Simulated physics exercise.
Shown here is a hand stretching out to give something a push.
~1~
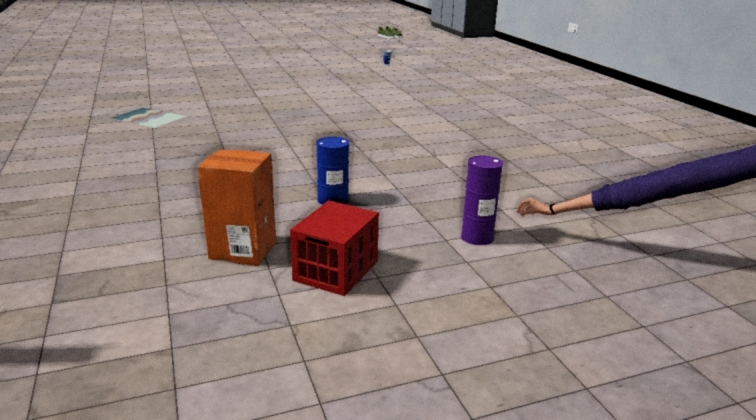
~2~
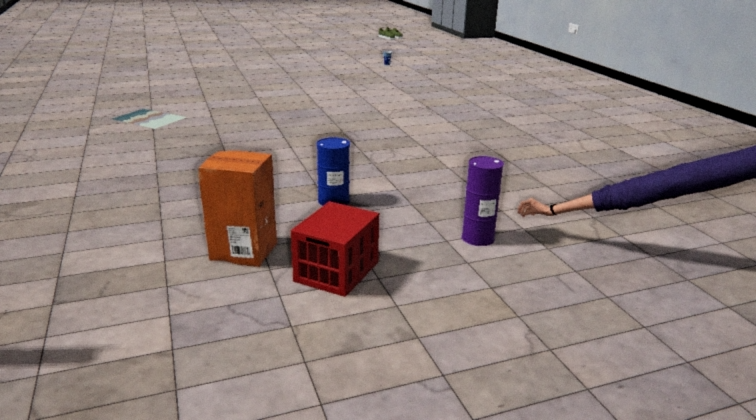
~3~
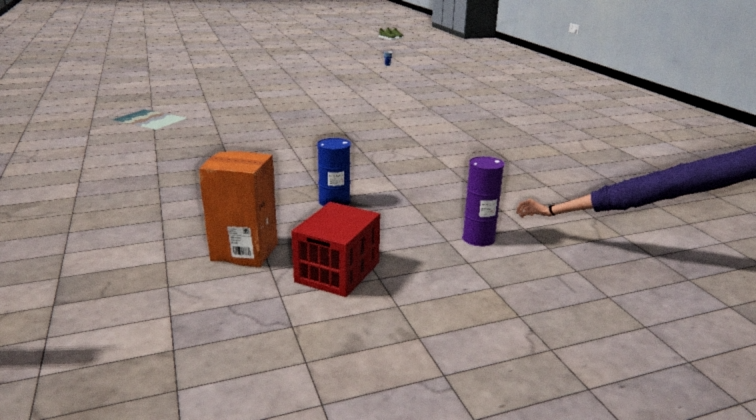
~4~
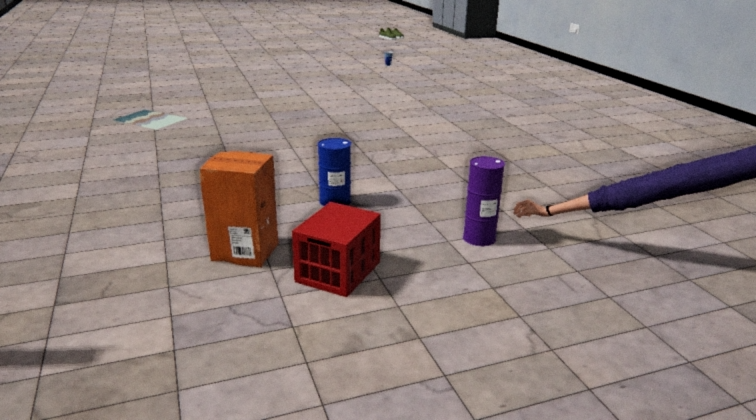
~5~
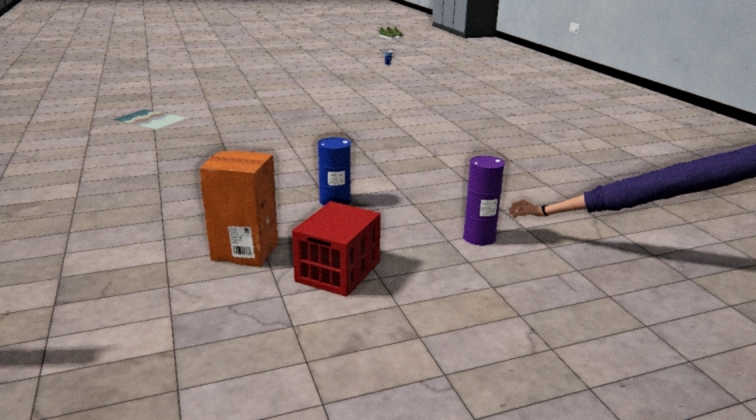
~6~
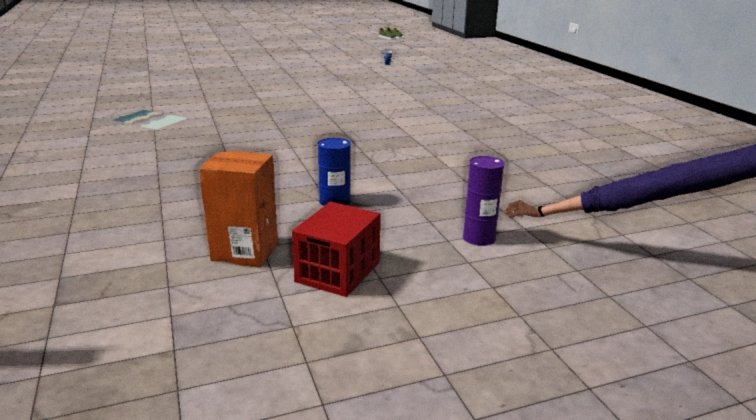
A hand on a purple-sleeved arm edged slightly left toward a purple canister, which stayed upright on the tiled floor, while a red crate, an orange box and a blue barrel stood still nearby.
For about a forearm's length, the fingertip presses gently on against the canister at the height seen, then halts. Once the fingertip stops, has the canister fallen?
It is going to hold steady.
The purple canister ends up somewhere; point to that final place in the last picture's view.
It winds up at roughly (412, 212).
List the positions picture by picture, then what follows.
In the first frame, purple canister (481, 201).
In the second frame, purple canister (482, 201).
In the third frame, purple canister (483, 202).
In the fourth frame, purple canister (483, 202).
In the fifth frame, purple canister (483, 201).
In the sixth frame, purple canister (483, 201).
Then, 0.60 s after the last picture, purple canister slid about its own width near (460, 205).
Then, 1.00 s after the last picture, purple canister slid about its own width near (436, 208).
At rest, moved from the start, purple canister. Seen from the same camera at the end, purple canister near (412, 212).
